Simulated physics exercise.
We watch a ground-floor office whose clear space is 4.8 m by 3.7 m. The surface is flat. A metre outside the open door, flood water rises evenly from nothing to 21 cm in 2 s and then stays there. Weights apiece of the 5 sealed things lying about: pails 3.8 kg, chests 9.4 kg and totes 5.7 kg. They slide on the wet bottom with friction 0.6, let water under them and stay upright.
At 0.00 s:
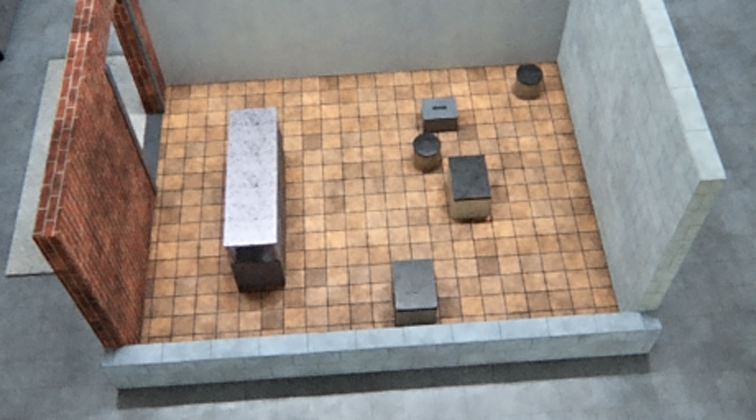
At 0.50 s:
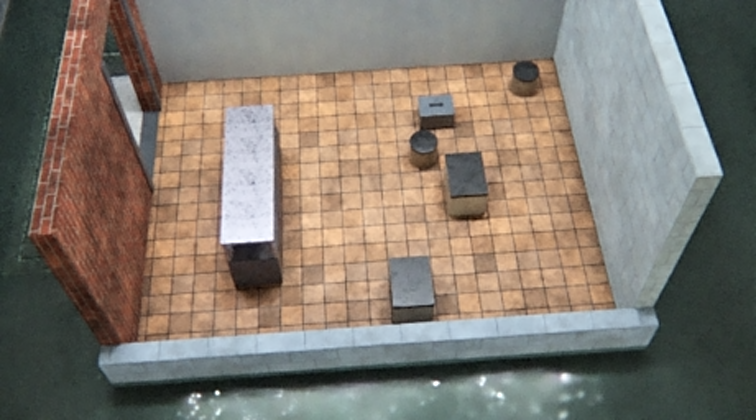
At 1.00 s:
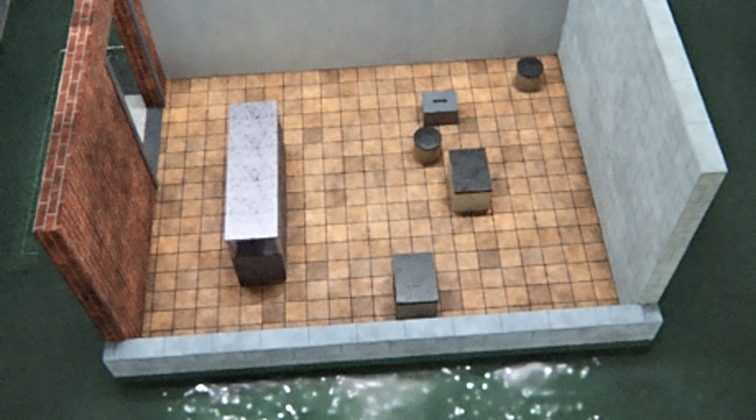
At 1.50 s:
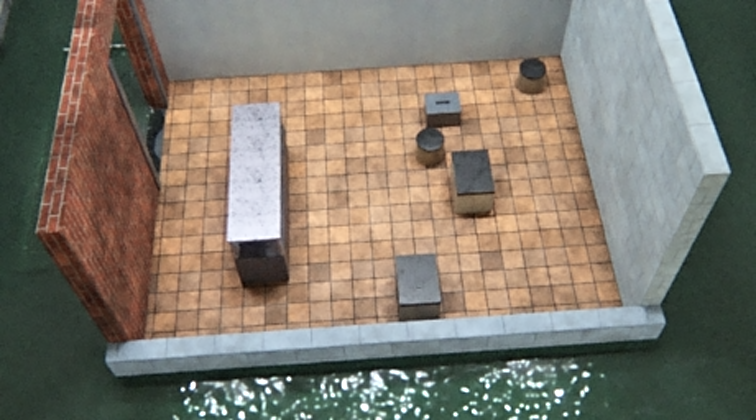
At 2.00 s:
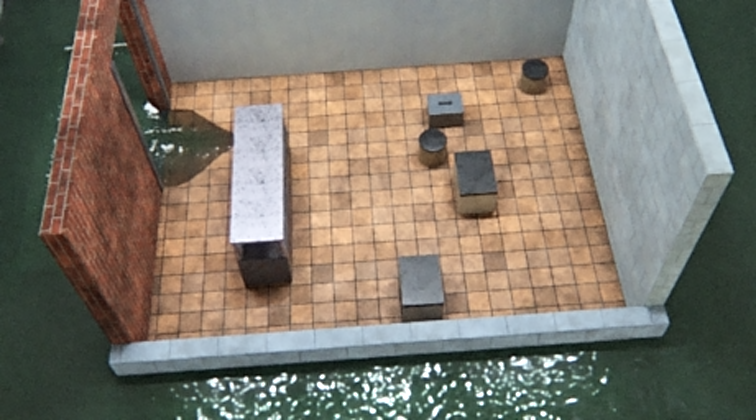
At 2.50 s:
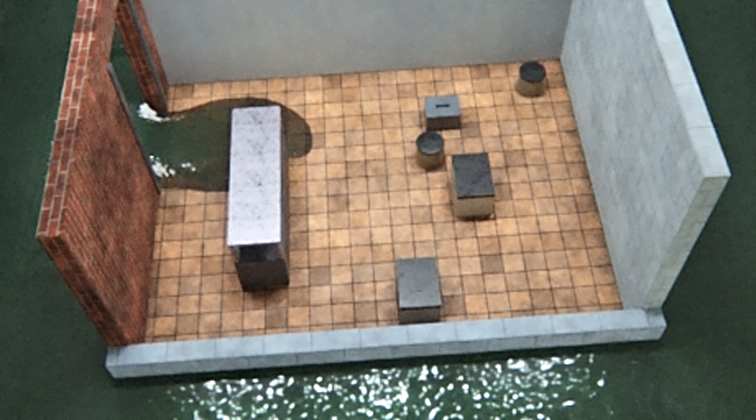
Dark green water covers the grey ground around a roofless room with an orange-tan tiled floor, seen from high in front. A red brick wall with a doorway stands left, pale grey walls behind and right, with a long pale-topped block at left and dark boxes and round containers towards the right. Water enters through the doorway and spreads around the block, while the objects stay put and the camera sways slightly.
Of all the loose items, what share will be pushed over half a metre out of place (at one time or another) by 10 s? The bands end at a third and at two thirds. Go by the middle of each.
Share: From one to two thirds.
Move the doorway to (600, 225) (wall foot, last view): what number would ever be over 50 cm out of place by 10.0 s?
Then 3.
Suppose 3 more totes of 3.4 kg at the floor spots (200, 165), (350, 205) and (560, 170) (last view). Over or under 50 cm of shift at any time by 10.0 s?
In turn: More, under, over.
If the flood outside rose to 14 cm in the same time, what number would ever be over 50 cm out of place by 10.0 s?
In that case 1 of them.
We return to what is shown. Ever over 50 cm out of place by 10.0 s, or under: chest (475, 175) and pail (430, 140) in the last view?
In that order: Under, short of it.
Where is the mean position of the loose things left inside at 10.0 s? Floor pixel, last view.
Around (475, 239).
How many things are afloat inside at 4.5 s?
At that moment 0.
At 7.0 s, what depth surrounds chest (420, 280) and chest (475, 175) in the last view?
About 3 and 2 cm.
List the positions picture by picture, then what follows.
A pail at (530, 74), on the bottom; a chest at (414, 284) rests on the ground; water covers 0.0 m2; 0 of 5 have shifted, in the first frame.
A pail at (526, 70), on the bottom; a chest at (411, 281), on the bottom; water covers 0.0 m2; 0 of 5 have shifted, in the second frame.
A pail at (530, 66) rests on the ground; a chest at (415, 277), on the bottom; 0.0 m2 under water; 0 of 5 have shifted, in the third frame.
A pail at (533, 68) rests on the ground; a chest at (418, 278) rests on the ground; water covers 0.0 m2; 0 of 5 have shifted, in the fourth frame.
A pail at (536, 68), on the bottom; a chest at (421, 279) rests on the ground; 0.6 m2 under water; 0 of 5 have shifted, in the fifth frame.
A pail at (533, 71), on the bottom; a chest at (418, 282), on the bottom; 1.7 m2 under water; 0 of 5 have shifted, in the sixth frame.
After 3.5 s 0 of 5 are over 50 cm from their spots; 0 afloat.
After 4.5 s 0 of 5 are over 50 cm from their spots; 0 afloat.
After 7.0 s 2 of 5 are over 50 cm from their spots; 1 afloat.
After 10.0 s 2 of 5 are over 50 cm from their spots, and 2 have been at some point; 5 afloat.
